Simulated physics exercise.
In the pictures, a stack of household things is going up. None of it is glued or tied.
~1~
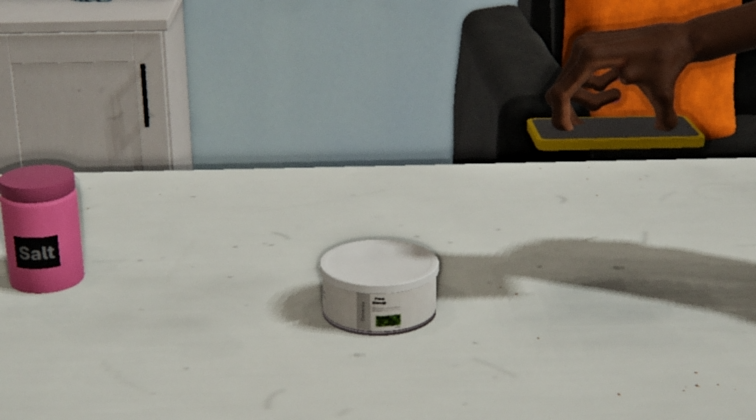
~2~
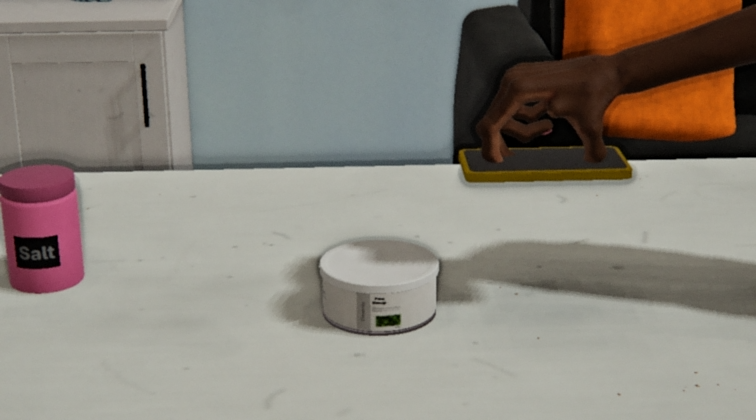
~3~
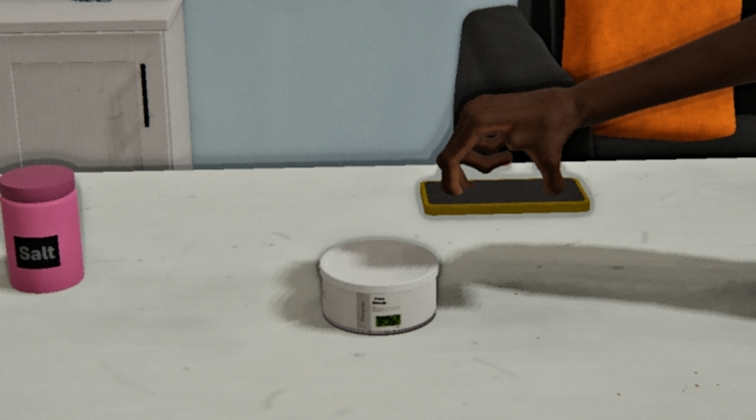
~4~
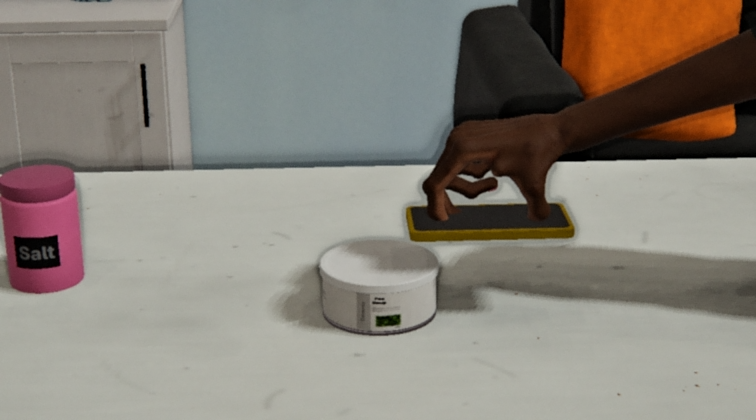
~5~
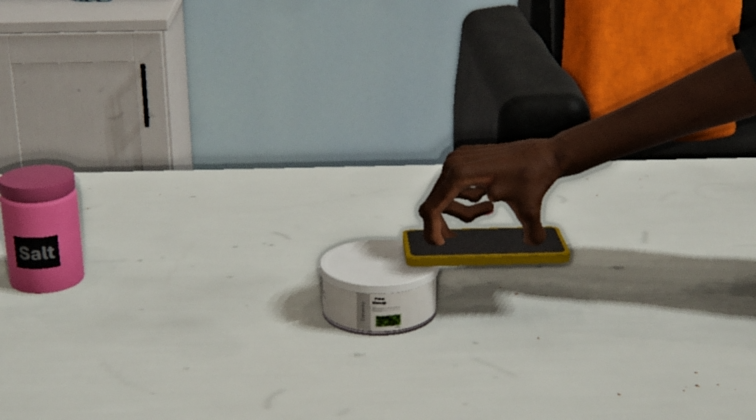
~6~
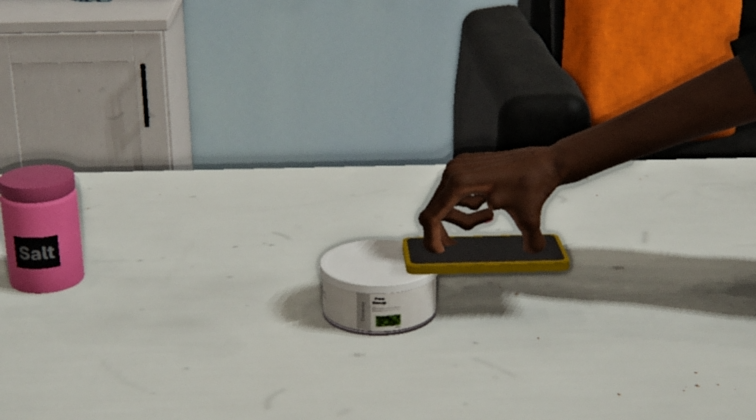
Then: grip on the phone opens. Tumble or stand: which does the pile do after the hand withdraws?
It tumbles.
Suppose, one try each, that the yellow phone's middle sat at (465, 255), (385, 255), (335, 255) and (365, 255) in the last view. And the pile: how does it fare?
Collapses; stays standing; stays standing; stays standing.
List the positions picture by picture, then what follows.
In the first frame, still above its spot; yellow phone (614, 132).
In the second frame, still above its spot; yellow phone (544, 164); pink jar (42, 229).
In the third frame, still above its spot; yellow phone (503, 196); white tub (379, 286).
In the fourth frame, still above its spot; yellow phone (488, 221).
In the fifth frame, still above its spot; yellow phone (484, 246); pink jar (42, 229).
In the sixth frame, in place under the hand; yellow phone (484, 253); white tub (379, 286).
Then, 0.20 s later than the last frame, yellow phone tilted by 25° near (481, 271).
Then, 0.30 s later than the last frame, yellow phone tilted by 25° near (481, 273).
When it is over, left askew, yellow phone; the other 3 as before. End places, in pixels of the last picture, yellow phone near (481, 273). The pile comes apart.
